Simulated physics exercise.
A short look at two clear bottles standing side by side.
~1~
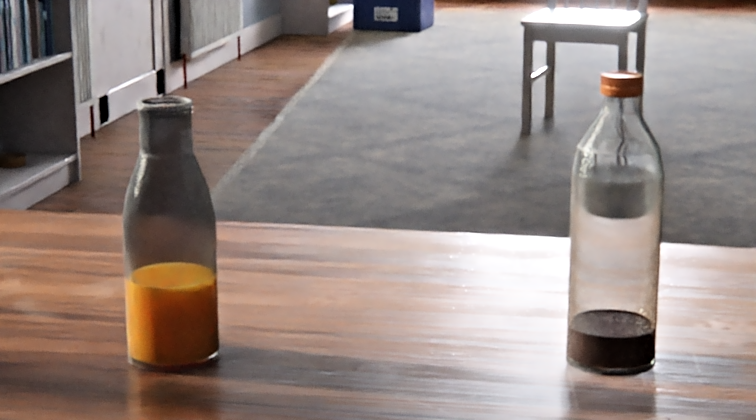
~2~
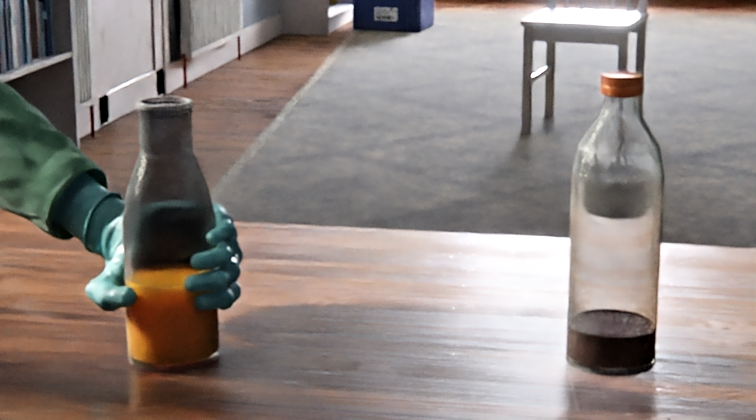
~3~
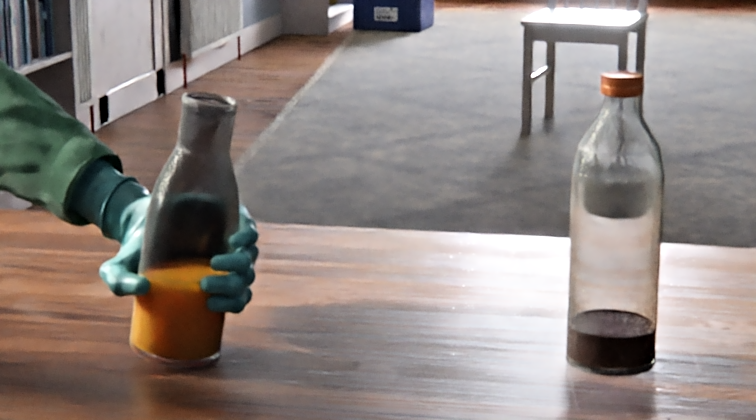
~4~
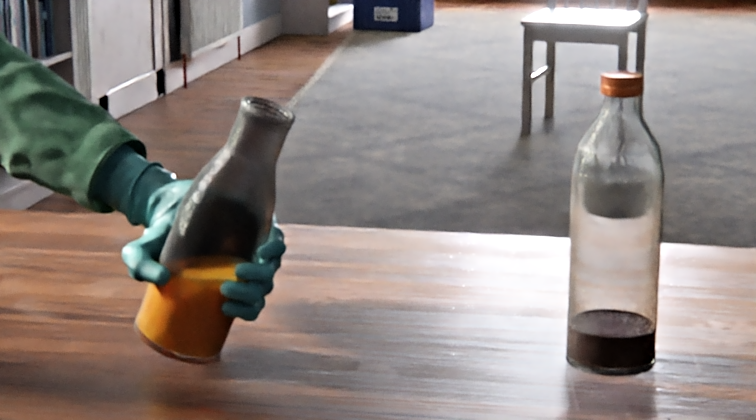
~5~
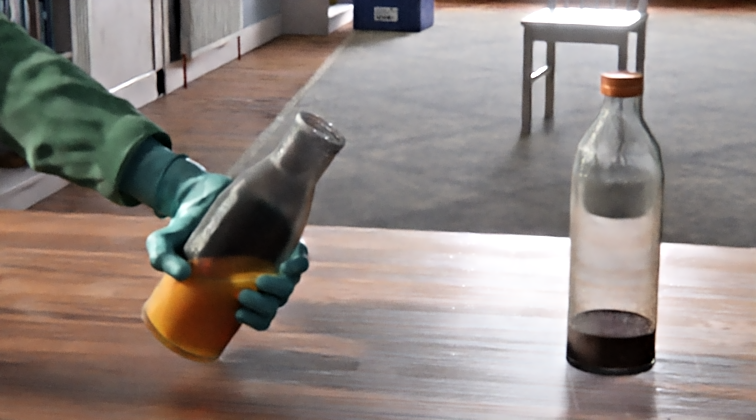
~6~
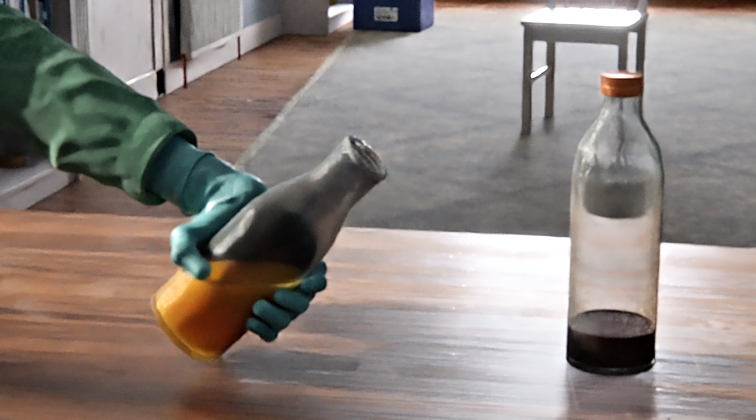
The video shows two clear bottles on a wooden table, an open one with orange liquid and a capped one with dark liquid. A gloved hand grasps the left bottle and tilts it rightward while the right bottle stays still.
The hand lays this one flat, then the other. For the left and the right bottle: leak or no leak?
The left bottle runs out; the right bottle stays dry.
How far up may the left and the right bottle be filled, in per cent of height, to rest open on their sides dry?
Near 14 and 26 in a hundred.
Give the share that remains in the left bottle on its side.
Close to 50 %.
Soon after, the left bottle is nearly down; left bottle, nothing comes out.
Later, the left bottle lies flat; left bottle, it is running out of the neck.
In the end, both lie flat; left bottle, it is running out of the neck; right bottle, nothing comes out.
